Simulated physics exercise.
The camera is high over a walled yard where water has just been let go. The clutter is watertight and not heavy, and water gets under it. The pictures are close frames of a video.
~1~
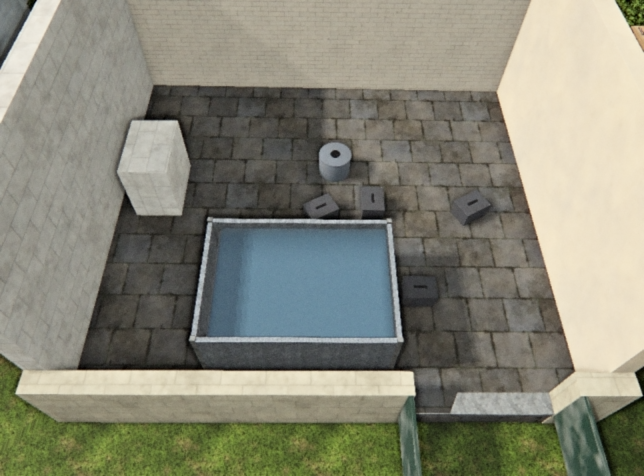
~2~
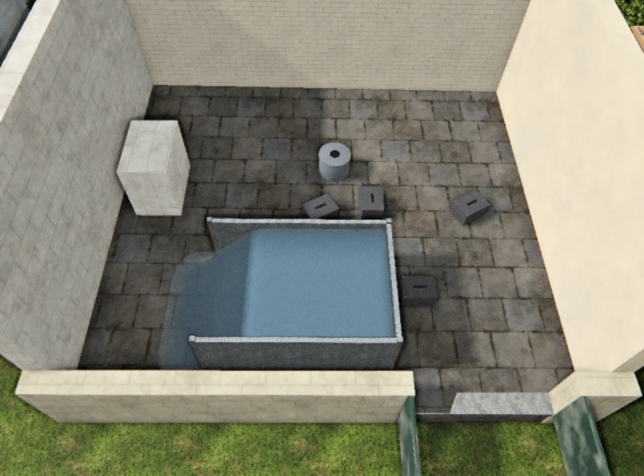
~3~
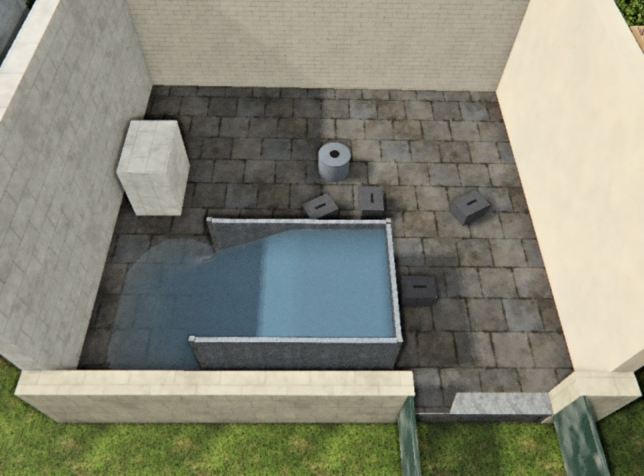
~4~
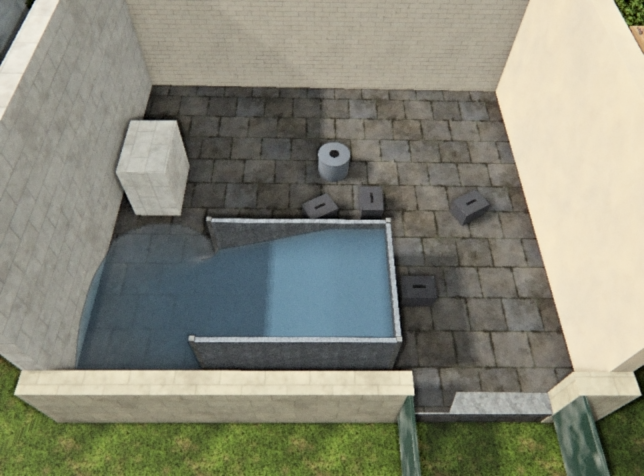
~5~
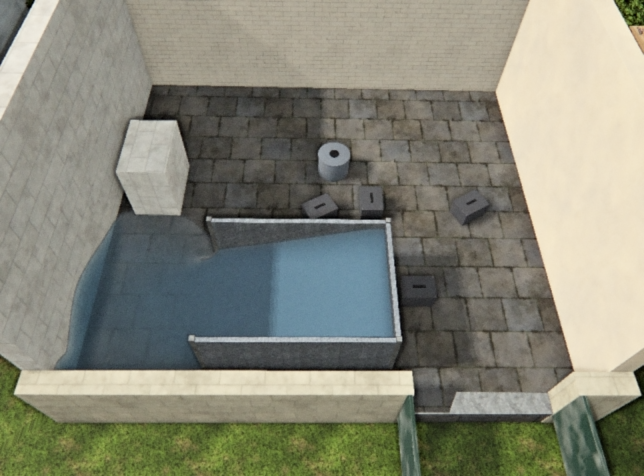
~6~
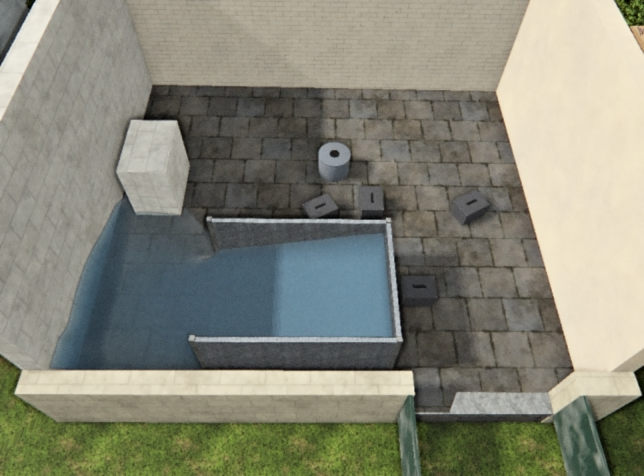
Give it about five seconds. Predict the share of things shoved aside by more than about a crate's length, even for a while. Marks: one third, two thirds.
It is at least two thirds.
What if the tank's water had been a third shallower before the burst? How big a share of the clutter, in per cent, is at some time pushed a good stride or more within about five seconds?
Some 60 per cent.
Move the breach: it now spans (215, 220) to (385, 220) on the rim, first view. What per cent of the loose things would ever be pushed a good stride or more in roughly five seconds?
Some 100 per cent.
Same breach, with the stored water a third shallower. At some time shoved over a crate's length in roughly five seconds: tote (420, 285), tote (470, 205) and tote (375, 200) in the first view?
In that order: Never so far, that far or more, swept aside.
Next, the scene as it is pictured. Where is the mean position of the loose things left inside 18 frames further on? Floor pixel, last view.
Around (447, 217).
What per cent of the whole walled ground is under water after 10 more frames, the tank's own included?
Near 40 in a hundred.
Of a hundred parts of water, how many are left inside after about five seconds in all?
I make it 98 per cent.
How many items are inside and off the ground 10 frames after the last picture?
I count 0.
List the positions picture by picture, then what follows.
A tote at (420, 287) rests on the ground; a tote at (472, 203) rests on the ground; 0 of 5 have shifted, in the first frame.
A tote at (420, 287) rests on the ground; a tote at (472, 203) rests on the ground; 0 of 5 have shifted, in the second frame.
A tote at (419, 287), on the bottom; a tote at (471, 203), on the bottom; 0 of 5 have shifted, in the third frame.
A tote at (419, 287) rests on the ground; a tote at (471, 202), on the bottom; 0 of 5 have shifted, in the fourth frame.
A tote at (419, 287), on the bottom; a tote at (471, 202), on the bottom; 0 of 5 have shifted, in the fifth frame.
A tote at (419, 287) rests on the ground; a tote at (471, 202), on the bottom; 0 of 5 have shifted, in the sixth frame.
A moment on, 0 of 5 are well off their spots; 0 afloat.
Next, 0 of 5 are well off their spots; 0 afloat.
Later, 3 of 5 are well off their spots; 2 afloat.
In the end, 4 of 5 are well off their spots, and 4 have been at some point; 4 afloat.
